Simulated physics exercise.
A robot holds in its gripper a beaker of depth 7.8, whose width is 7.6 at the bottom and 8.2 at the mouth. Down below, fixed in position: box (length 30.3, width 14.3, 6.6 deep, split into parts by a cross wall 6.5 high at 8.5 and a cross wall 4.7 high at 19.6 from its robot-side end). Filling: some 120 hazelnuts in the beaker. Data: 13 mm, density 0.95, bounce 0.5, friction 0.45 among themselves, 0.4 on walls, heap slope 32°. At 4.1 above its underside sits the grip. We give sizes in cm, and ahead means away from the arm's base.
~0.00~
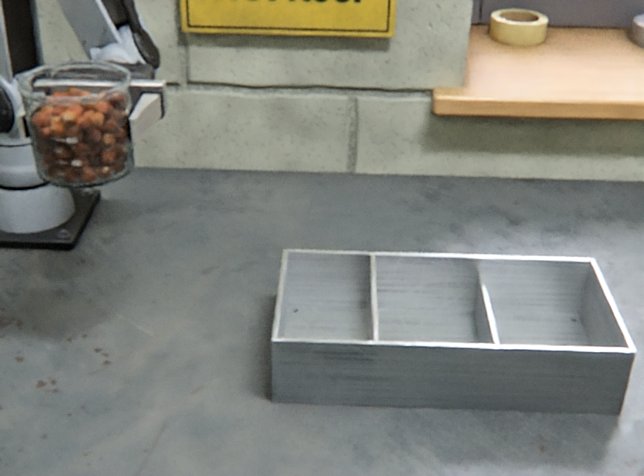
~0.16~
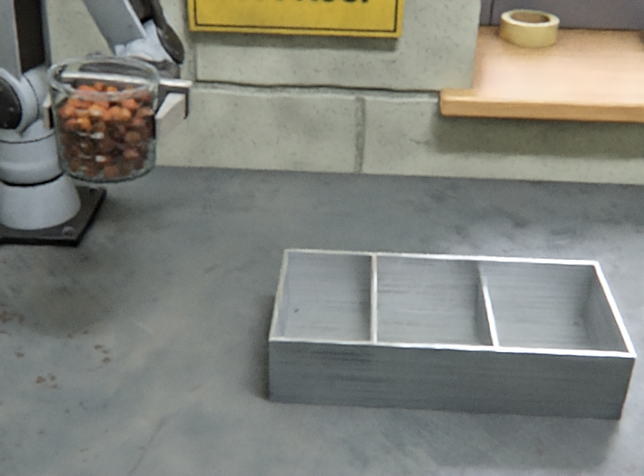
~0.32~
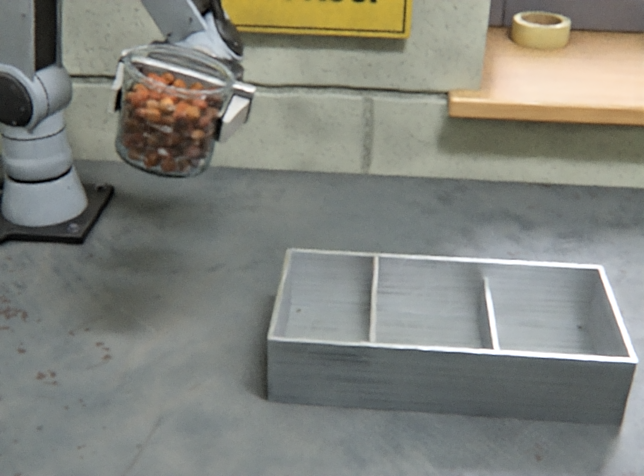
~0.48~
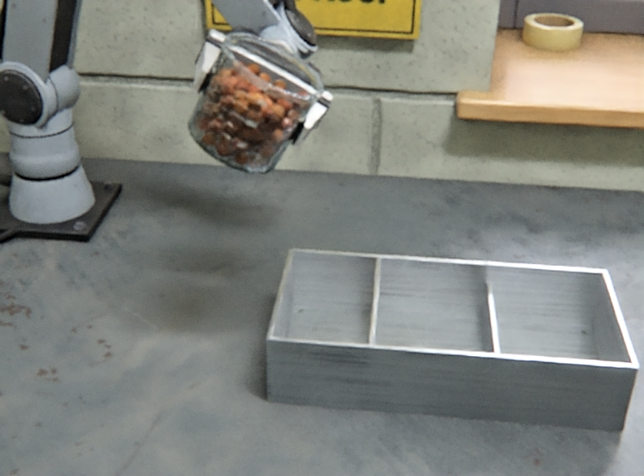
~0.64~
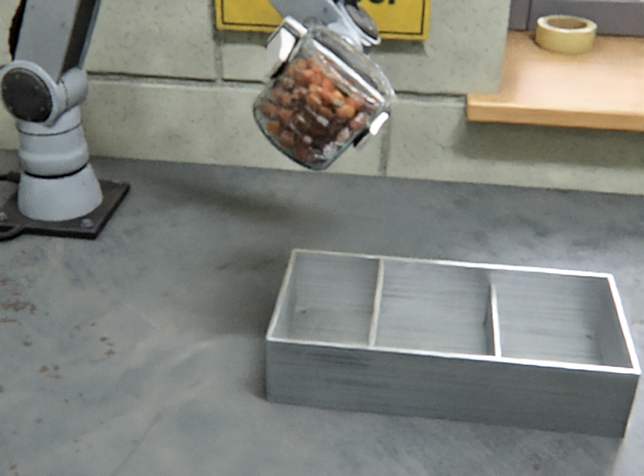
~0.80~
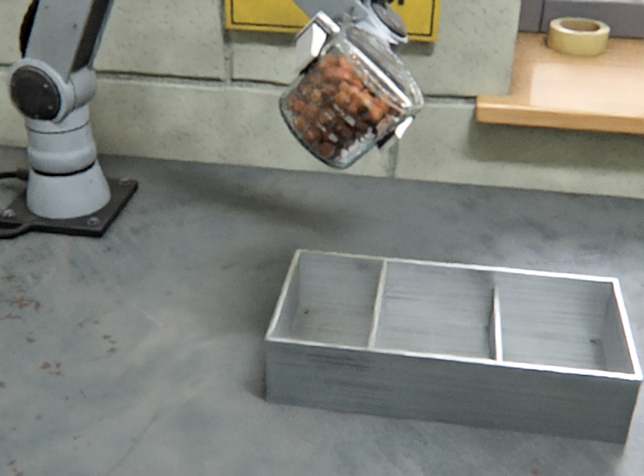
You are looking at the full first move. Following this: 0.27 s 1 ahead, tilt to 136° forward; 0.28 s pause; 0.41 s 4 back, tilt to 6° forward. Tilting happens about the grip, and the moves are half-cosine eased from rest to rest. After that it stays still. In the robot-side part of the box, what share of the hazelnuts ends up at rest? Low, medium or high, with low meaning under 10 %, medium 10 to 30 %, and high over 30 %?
Answer: Low.
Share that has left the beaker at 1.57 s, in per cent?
Around 100 percent at that moment.
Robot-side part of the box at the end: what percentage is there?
Around 5 percent.
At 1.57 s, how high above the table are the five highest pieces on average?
They're roughly 2 centimetres up.
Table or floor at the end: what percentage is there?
Around 0 in a hundred.
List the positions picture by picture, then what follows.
In the first picture, beaker middle at (81, 126), level; upper third of the load around (81, 114), from x 40 to 125, top at y 95; 125 in the beaker.
In the second picture, beaker middle at (106, 121), tilted 4° forward; upper third of the load around (100, 111), from x 65 to 145, top at y 90.
In the third picture, beaker middle at (171, 114), tilted 15° forward; upper third of the load around (167, 103), from x 125 to 215, top at y 80.
In the fourth picture, beaker middle at (252, 107), tilted 27° forward; upper third of the load around (242, 95), from x 200 to 300, top at y 70.
In the fifth picture, beaker middle at (320, 102), tilted 38° forward; upper third of the load around (313, 89), from x 265 to 370, top at y 60.
In the sixth picture, beaker middle at (348, 101), tilted 42° forward; upper third of the load around (337, 86), from x 295 to 400, top at y 60; 125 in the beaker.
After 1.18 s, tilted 136° forward, highest piece 24 above the table; 49 in the middle part, 41 in the beaker, 4 in the robot-side part, 31 in flight or on a rim.
After 1.57 s, tilted 65° forward, highest piece 3 above the table; 121 in the middle part, 4 in the robot-side part.
After 1.96 s, tilted 6° forward, highest piece 3 above the table; 121 in the middle part, 4 in the robot-side part.
After 3.01 s, tilted 6° forward, highest piece 3 above the table; 121 in the middle part, 4 in the robot-side part.
At rest, 121 in the middle part, 4 in the robot-side part. That is 3 % in the robot-side part of the box.
